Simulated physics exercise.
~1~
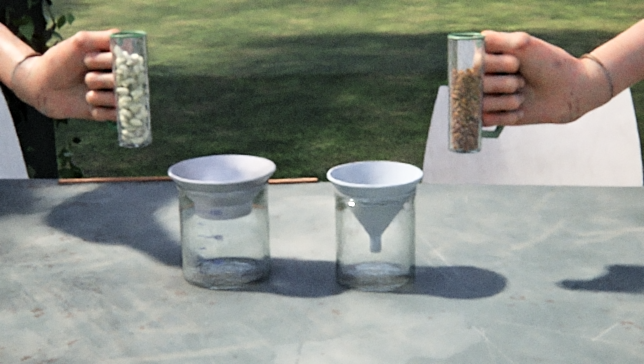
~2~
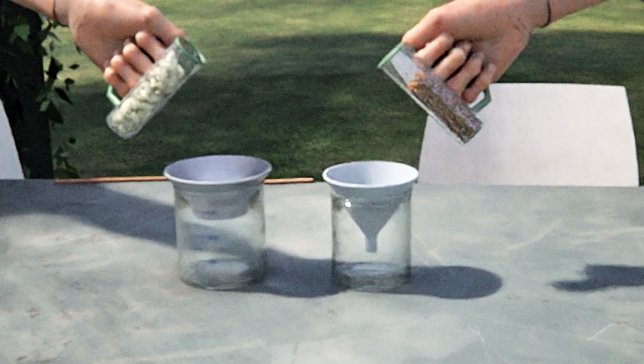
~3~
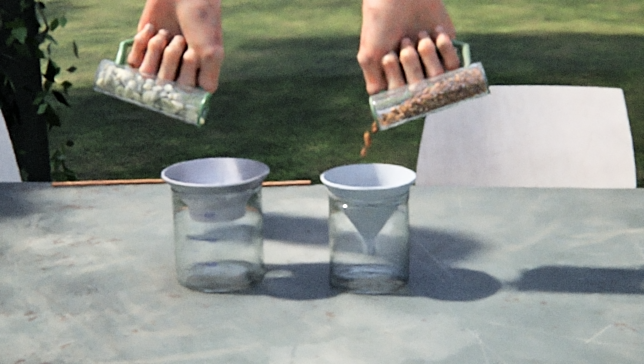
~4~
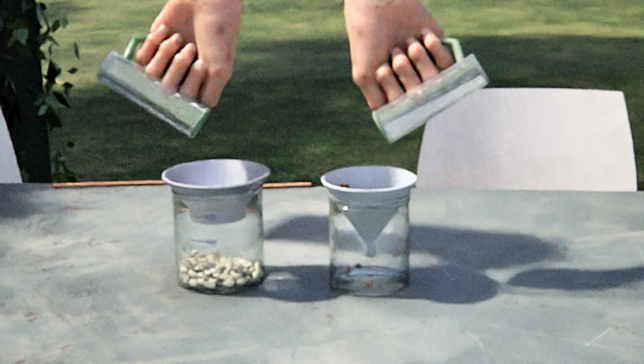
In the video, two hands tip clear cups over funnels set in a pair of glass jars on a table. The pale beans on the left all drop into their jar, while nearly all the brown pieces on the right stay stuck in the funnel, with a stray few below.
